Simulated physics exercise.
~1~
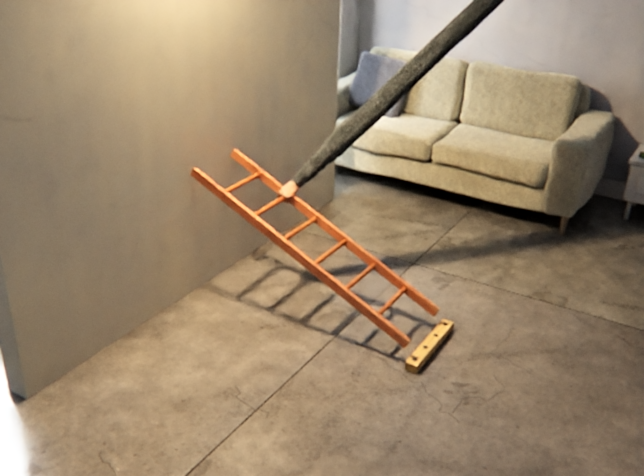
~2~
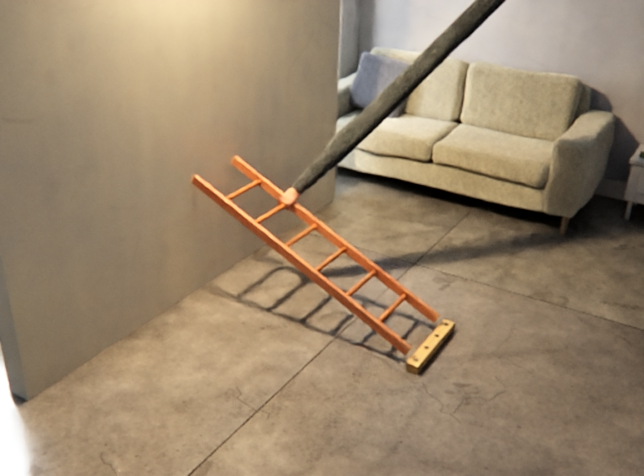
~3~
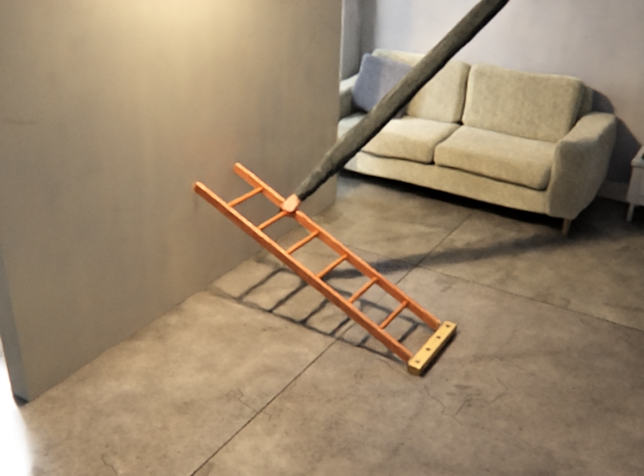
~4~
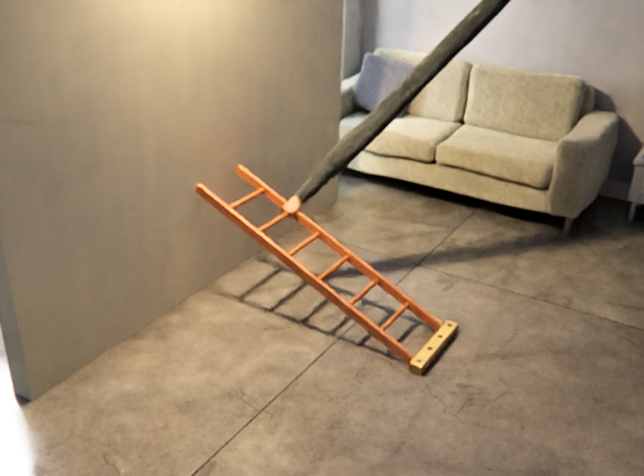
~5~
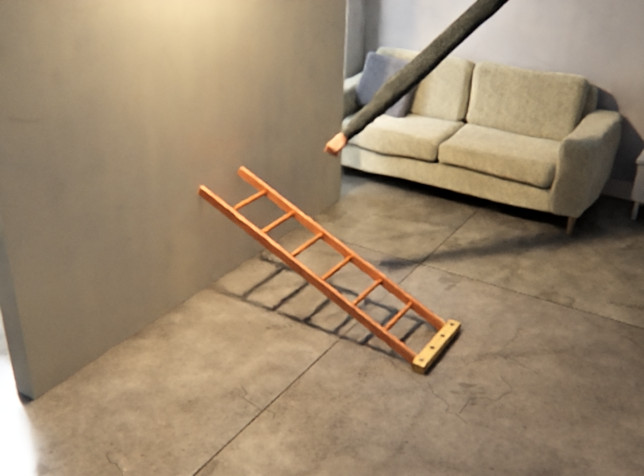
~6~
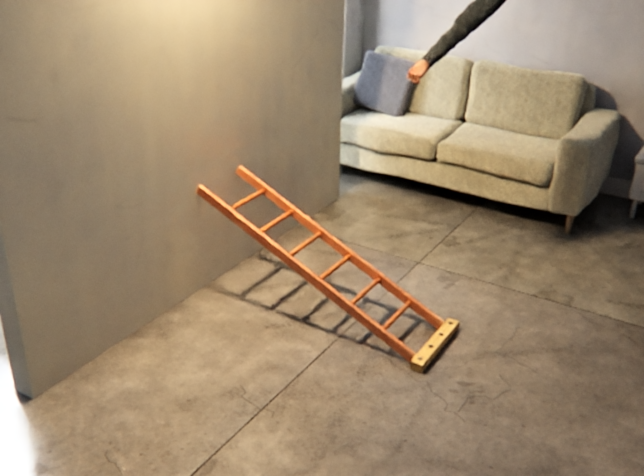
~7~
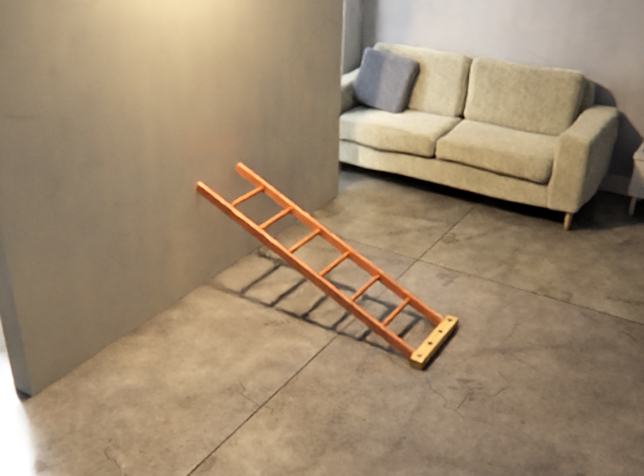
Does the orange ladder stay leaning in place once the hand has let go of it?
Yes, the orange ladder holds its place, still leaning with its foot at the batten after the hand has drawn away.
An orange ladder leans towards a plain grey wall on the left, seen from above in a room with a concrete floor, its foot beside a short yellowish batten. A pale sofa with a grey cushion stands behind, to the right. A long dark-sleeved arm reaches in from the top and holds the ladder near its upper part. The ladder shifts down very slightly, its foot meeting the batten, and then stays still. The hand lets go, draws back up to the right and leaves the view. The ladder remains leaning with its foot at the batten.
